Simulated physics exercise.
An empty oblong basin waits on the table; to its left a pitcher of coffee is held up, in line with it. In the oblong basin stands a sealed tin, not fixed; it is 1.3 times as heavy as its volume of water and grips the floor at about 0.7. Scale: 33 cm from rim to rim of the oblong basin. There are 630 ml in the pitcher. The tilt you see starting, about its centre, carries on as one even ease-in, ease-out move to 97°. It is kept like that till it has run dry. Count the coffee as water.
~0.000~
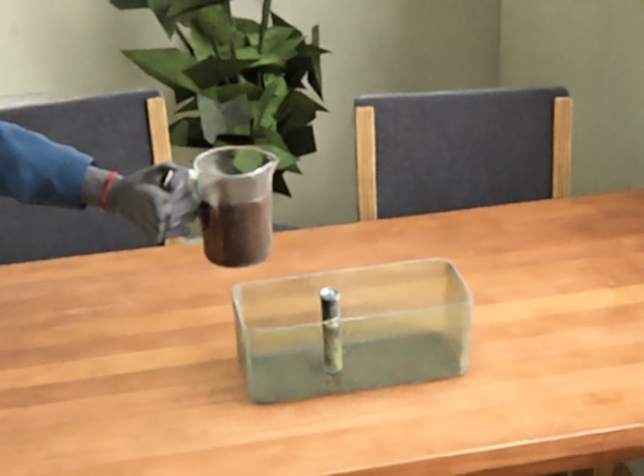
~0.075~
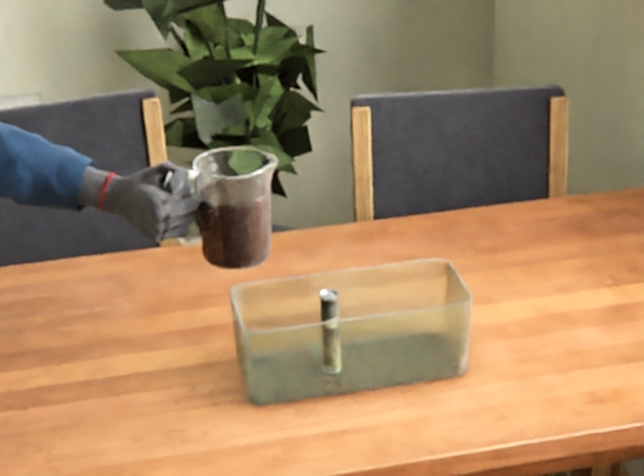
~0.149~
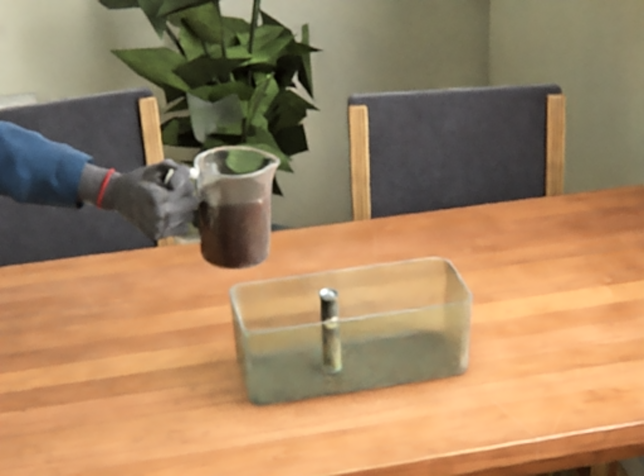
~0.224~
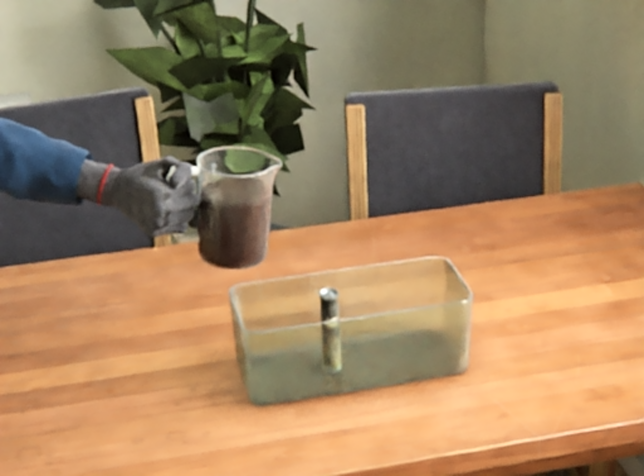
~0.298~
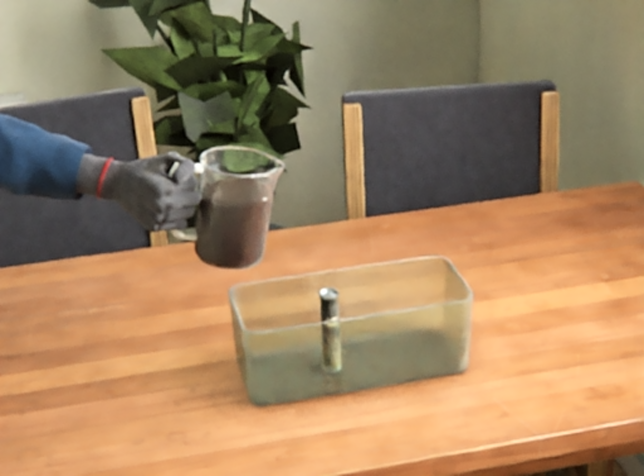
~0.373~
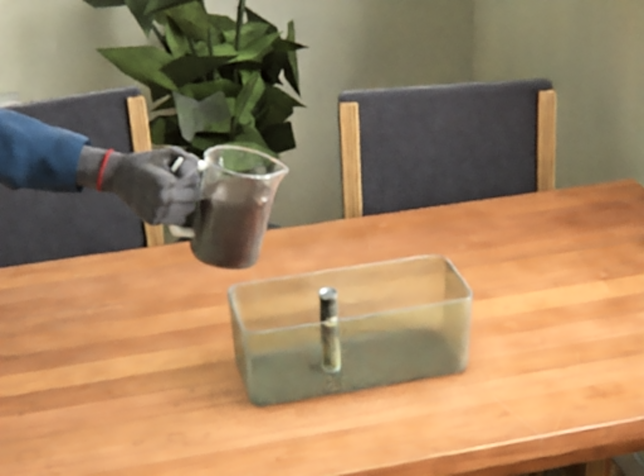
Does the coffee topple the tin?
The tin stays up.
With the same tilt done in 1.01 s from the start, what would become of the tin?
Then it remains upright.
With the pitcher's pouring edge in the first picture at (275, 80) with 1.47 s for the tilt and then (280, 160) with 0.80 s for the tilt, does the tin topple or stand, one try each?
First it remains upright; then it stays up.
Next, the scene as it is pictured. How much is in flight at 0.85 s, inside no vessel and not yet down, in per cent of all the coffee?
About 5 per cent.
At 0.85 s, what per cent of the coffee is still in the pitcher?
About 96 per cent.
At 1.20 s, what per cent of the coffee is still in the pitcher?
Near 52 in a hundred.
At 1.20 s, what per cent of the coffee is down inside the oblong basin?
Some 26 per cent.
Then, 0.85 s in, the tilt is 61° and 95 per cent is still to pour; the tin stands where it began.
Then, 1.20 s in, the tilt is 89° and 52 per cent is still to pour; the tin stands where it began.
Then, 1.57 s in, the tilt is 97° and 11 per cent is still to pour; the tin stands where it began.
Then, 1.97 s in, the tilt is 97° and 1 per cent is still to pour; the tin stands where it began.
Finally, the tin stands where it began.
